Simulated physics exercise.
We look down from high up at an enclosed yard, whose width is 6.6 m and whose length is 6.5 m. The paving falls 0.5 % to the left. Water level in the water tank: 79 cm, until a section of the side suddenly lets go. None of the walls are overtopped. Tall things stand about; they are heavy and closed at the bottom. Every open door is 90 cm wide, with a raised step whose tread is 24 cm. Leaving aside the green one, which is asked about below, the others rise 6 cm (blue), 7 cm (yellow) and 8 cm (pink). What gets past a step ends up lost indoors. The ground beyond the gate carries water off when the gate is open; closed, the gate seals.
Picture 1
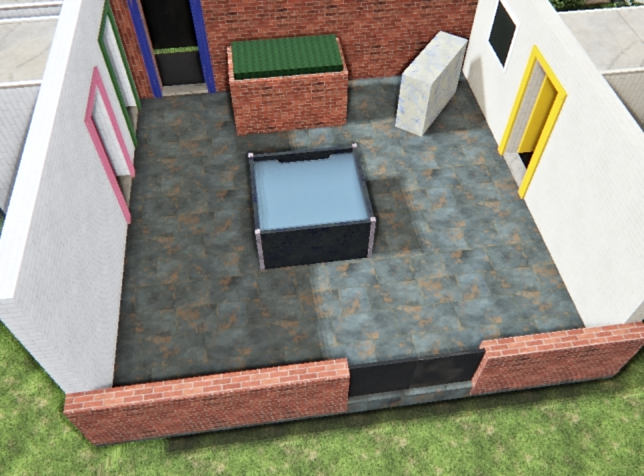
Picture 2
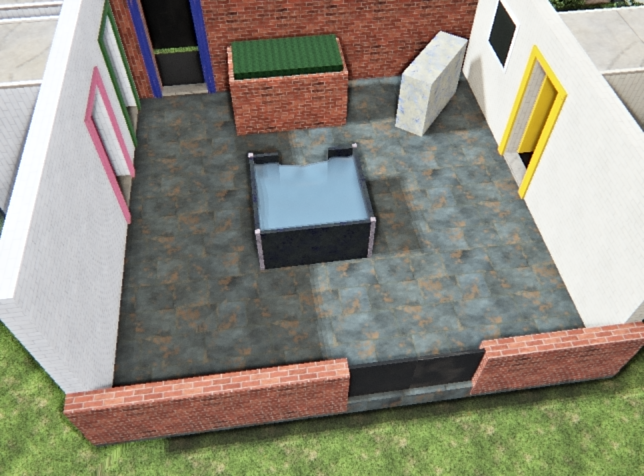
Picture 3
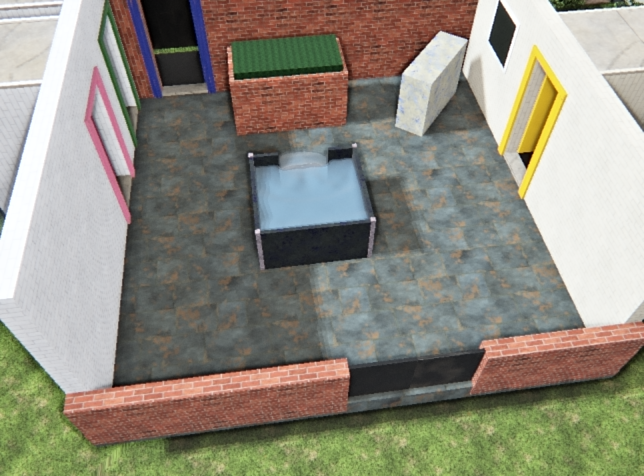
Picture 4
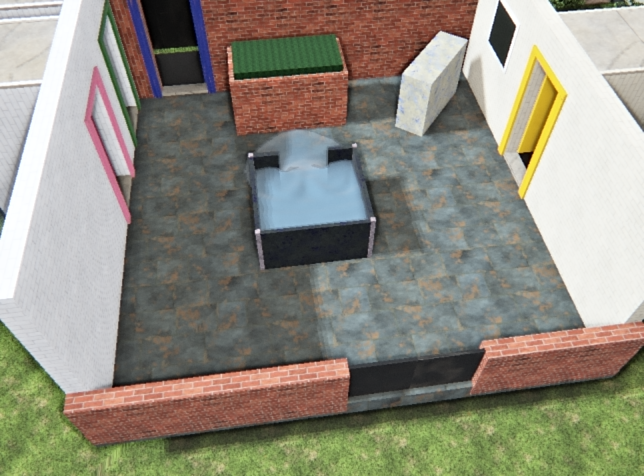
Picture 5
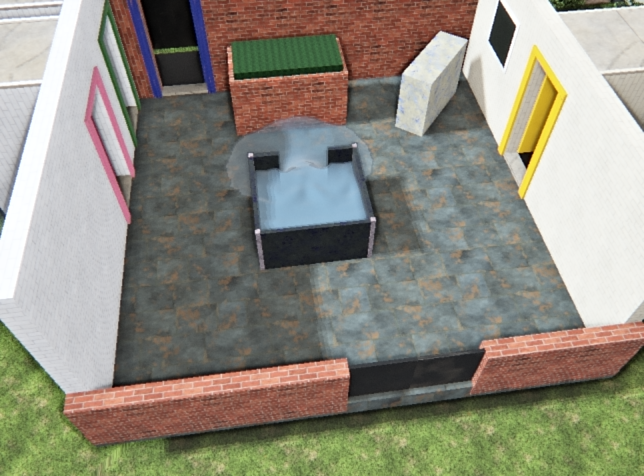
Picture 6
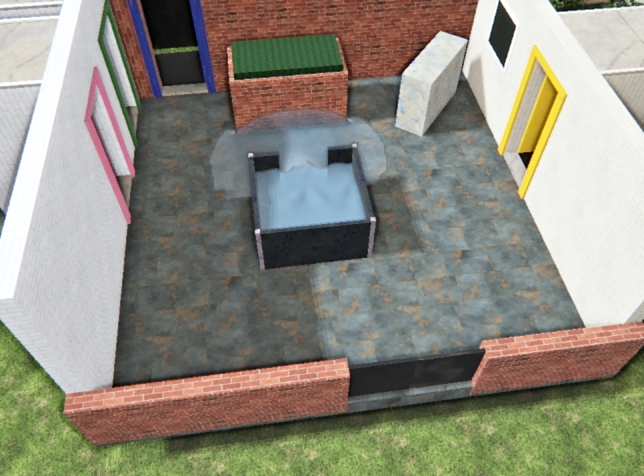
A dark-sided tank of pale blue water stands in the middle of a walled, slate-paved yard, seen from high above. Behind it sits a brick block with a green top, with a pale leaning slab to its right, pink, green, blue and yellow surrounds along the walls, and a low brick wall in front. A gap opens in the tank's far side, and water pours through, spreading outward in a thin, rounded sheet while the view stays still.
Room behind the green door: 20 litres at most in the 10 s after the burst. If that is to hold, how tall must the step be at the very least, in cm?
Close to 13 cm is just enough.
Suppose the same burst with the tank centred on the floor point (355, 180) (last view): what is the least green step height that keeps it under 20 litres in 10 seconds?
Near 6.0 cm.
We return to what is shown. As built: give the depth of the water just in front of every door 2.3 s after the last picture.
Door by door in centimetres - green 14, blue 7, yellow 11, pink 13.
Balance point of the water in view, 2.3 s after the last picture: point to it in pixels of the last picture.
Around (302, 170).
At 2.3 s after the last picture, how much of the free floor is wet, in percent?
I'd estimate about 45 percent.
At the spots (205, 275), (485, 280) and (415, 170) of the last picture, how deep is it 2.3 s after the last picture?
Roughly 0, 0 and 3 centimetres.
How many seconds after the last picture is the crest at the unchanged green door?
I'd guess close to 1.0 seconds.
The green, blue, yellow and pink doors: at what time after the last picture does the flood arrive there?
Green 0.7 s, blue 1.8 s, yellow 1.6 s, pink 1.2 s.
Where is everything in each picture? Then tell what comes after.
In the first frame, still water, 79 cm deep, in the water tank at (309, 190); the green door at (122, 82) is dry.
In the second frame, the front is at a hidden place, 0.4 m from the gap on the far side; 0.2 m2 of floor is wet, 79 cm left at the back.
In the third frame, the front is at a hidden place, 0.9 m from the gap on the far side; 0.8 m2 of floor is wet, 77 cm left at the back.
In the fourth frame, water pours out on the far side and has run 1.5 m, to (292, 131); about 7 cm deep outside, 70 cm at the back.
In the fifth frame, water pours out on the far side and has run 1.6 m, to (340, 127); about 6 cm deep outside, 67 cm at the back.
In the sixth frame, water pours out on the far side and has run 1.8 m, to (357, 121); about 5 cm deep outside, 66 cm at the back; 1.7 m in a straight line remain to the green door at (122, 82).
Then, 0.7 s after the last picture water covers 20 % of the floor, deepest (42 cm) near (292, 133); 2 cm at the green door, 0 litres in over its 12 cm step.
Then, 2.3 s after the last picture water covers 45 % of the floor, deepest (27 cm) near (292, 133); 14 cm at the green door, 22 litres in over its 12 cm step.
Then, 9.3 s after the last picture water covers 95 % of the floor, deepest (10 cm) near (302, 268); 6 cm at the green door, 27 litres in over its 12 cm step.
At the green door as built, the water peaked near 20 cm, 1.1 s after the last picture.
With a step of 11.5 cm, 32 litres would have come in within the 10 s; with 15.5 cm, 9 litres. So under 20 litres takes about 13 cm.
